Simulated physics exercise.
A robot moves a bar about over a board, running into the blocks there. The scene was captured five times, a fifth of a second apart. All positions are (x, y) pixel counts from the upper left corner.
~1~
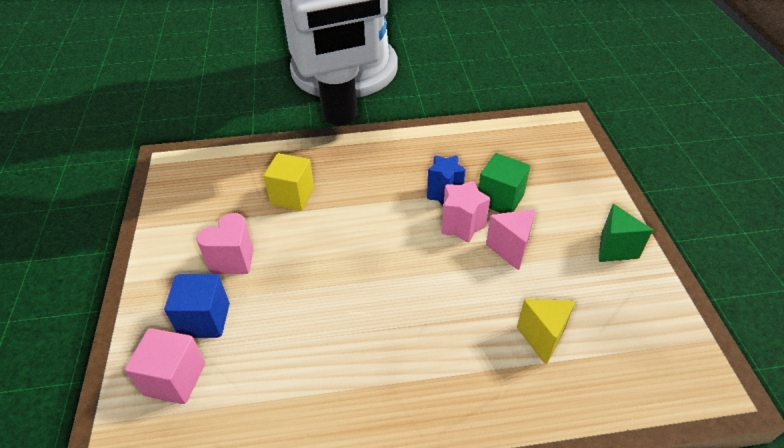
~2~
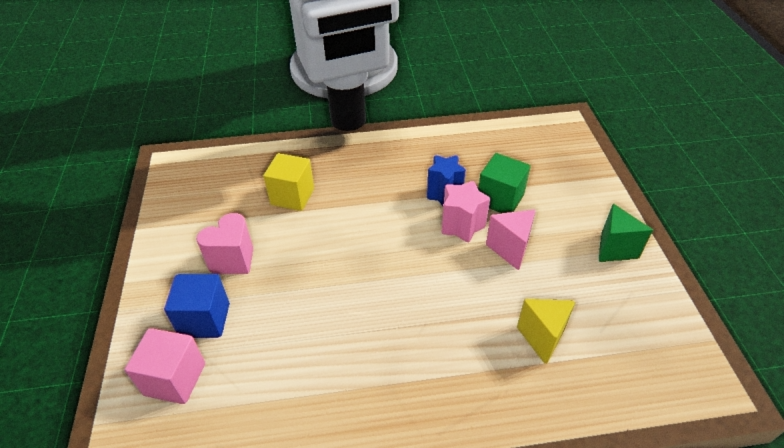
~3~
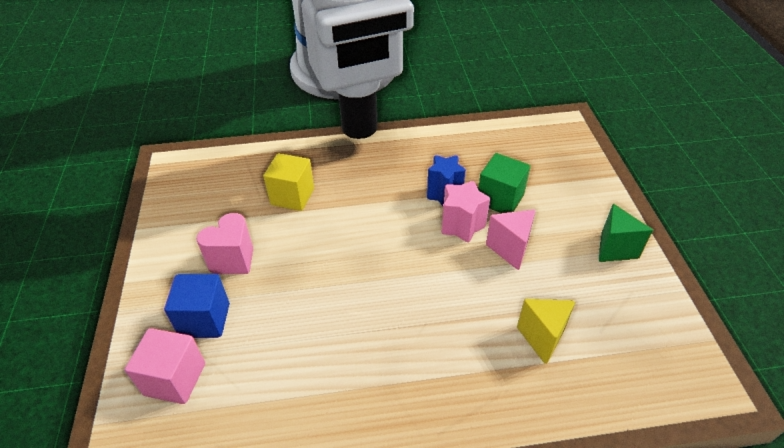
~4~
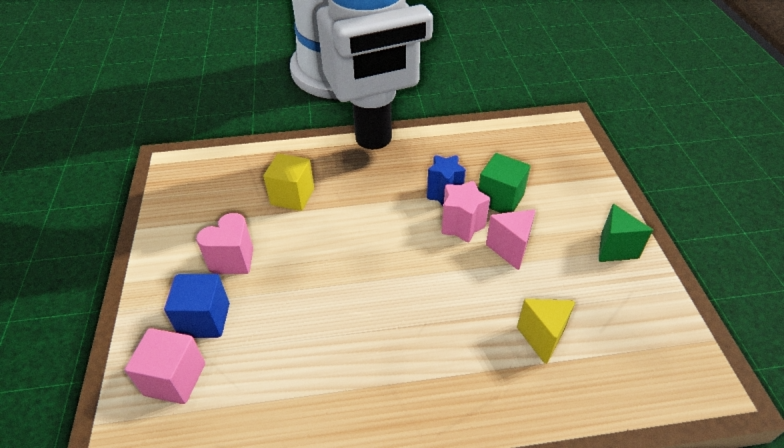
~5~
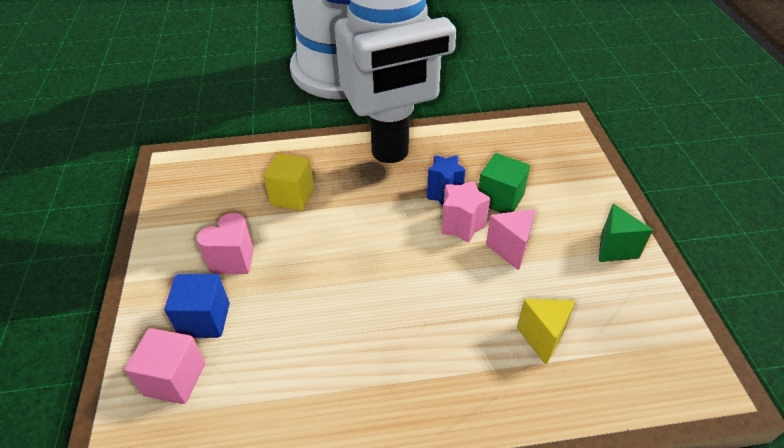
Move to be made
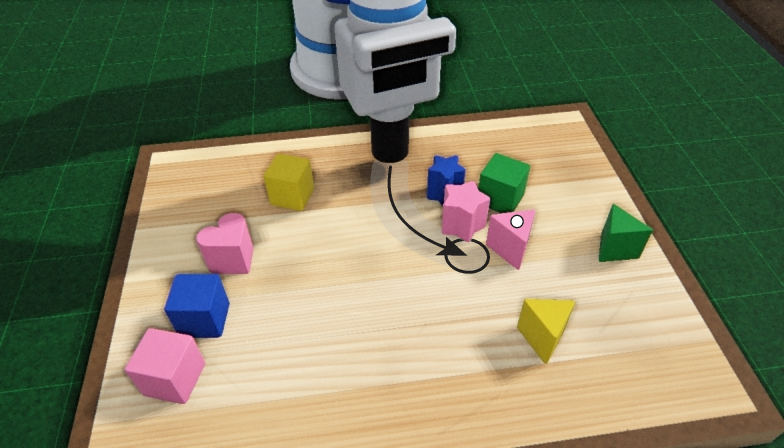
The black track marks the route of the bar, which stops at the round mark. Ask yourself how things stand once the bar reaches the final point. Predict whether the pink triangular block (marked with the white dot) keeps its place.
Left in place.
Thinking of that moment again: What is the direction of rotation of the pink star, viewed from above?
The block spins anticlockwise.
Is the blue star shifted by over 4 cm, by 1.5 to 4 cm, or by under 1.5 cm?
The smallest band: Under 1.5 cm.
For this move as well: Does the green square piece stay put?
Final answer: Yes.
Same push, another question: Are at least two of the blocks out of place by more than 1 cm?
No
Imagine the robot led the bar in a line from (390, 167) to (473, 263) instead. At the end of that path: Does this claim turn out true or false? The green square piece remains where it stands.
It is true.
The drawn path runs from (390, 167) through (392, 201) and (419, 234) to (467, 255); the dot is on the pink triangular block.
The first path, step by step. One third of the way, bar (392, 186); nothing pushed yet.
Two thirds of the way, bar (420, 219); nothing pushed yet.
At the end, bar (469, 240); blue star not moved; pink star (483, 199), turned 70° anticlockwise; green square piece not moved; pink triangular block not moved.
